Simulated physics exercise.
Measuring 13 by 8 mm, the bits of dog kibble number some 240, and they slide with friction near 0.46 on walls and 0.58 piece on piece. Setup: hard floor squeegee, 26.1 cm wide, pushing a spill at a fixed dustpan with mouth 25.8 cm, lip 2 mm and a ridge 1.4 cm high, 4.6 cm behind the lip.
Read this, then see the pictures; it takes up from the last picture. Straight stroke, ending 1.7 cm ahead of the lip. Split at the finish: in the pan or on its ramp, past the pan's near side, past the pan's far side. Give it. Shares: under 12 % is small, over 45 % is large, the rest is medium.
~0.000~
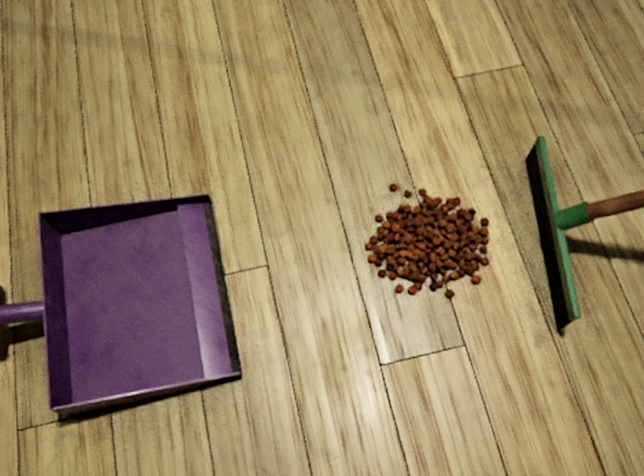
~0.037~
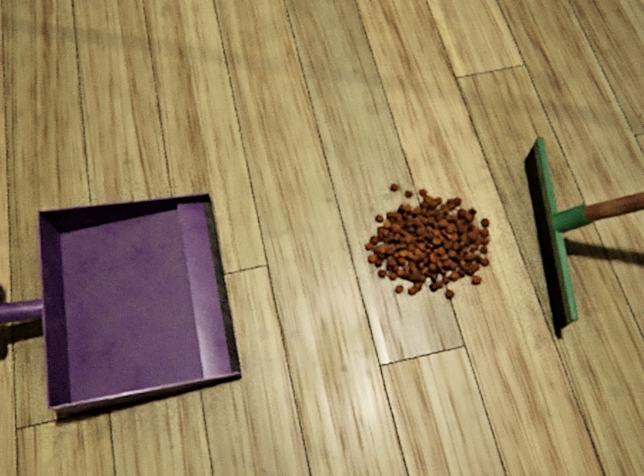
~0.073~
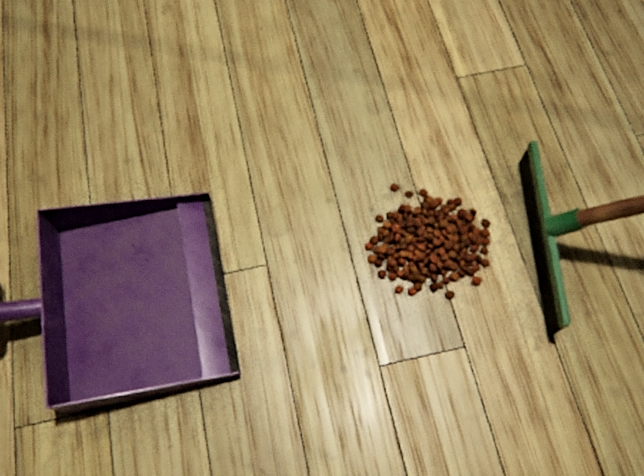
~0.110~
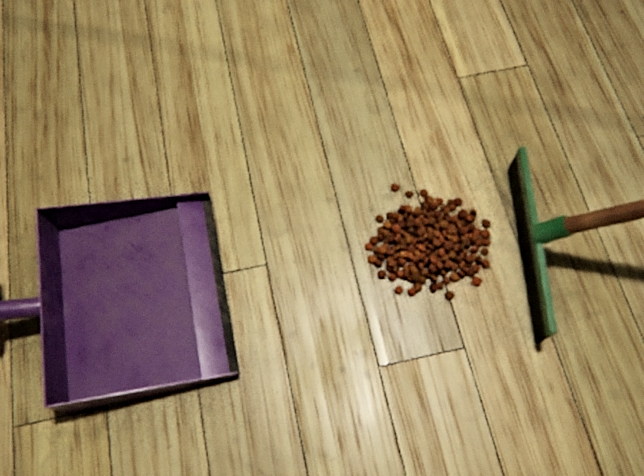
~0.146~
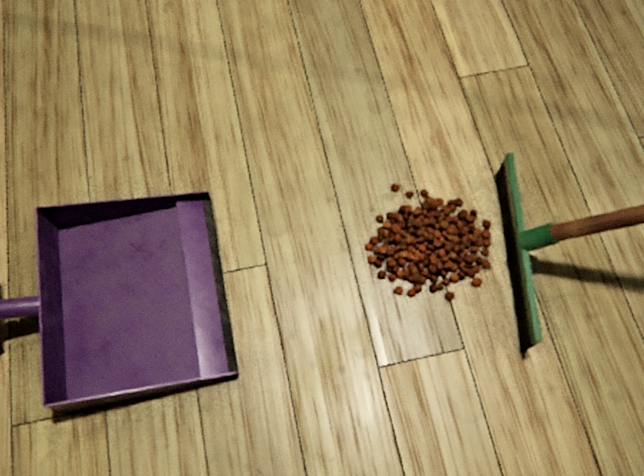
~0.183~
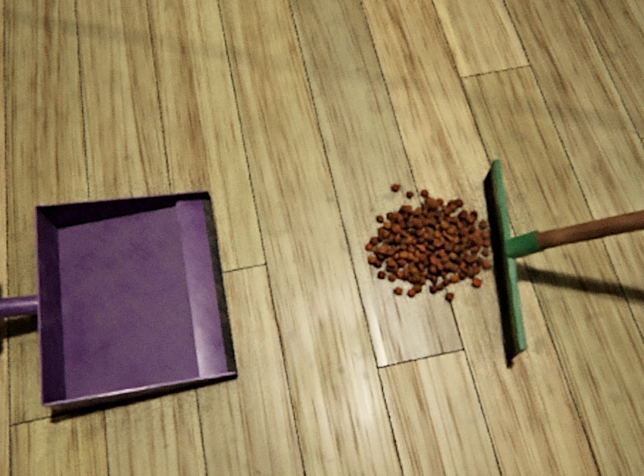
Pan: A small share; near side: A small share; far side: A small share.
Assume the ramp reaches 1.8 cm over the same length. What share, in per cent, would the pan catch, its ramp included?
About 5 %.
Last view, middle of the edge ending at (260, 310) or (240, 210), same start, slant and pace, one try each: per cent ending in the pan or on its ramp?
Some 20 in a hundred and 25 in a hundred.
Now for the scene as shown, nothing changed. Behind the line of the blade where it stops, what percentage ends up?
Something like 35 per cent, roughly.
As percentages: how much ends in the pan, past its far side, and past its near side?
Pan 5, near side 5, far side 0.
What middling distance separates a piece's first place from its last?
24 cm, roughly.
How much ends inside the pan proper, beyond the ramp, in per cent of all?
Around 0 percent.
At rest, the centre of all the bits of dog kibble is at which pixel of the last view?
Once everything settles, the centre is around (254, 282).
Then, at 0.46 s, middle of the blade 21 cm from the lip; 0 % over the lip, far side 0 %, near side 0 %.
After 0.65 s, middle of the blade 10 cm from the lip; 0 % over the lip, far side 0 %, near side 5 %.
Then, at 0.95 s, middle of the blade 4 cm from the lip; 5 % over the lip, far side 0 %, near side 5 %.
At rest (1.3 s), pan 5 %, near side 5 %, far side 0 %, in front of the lip or behind the blade 90 %.
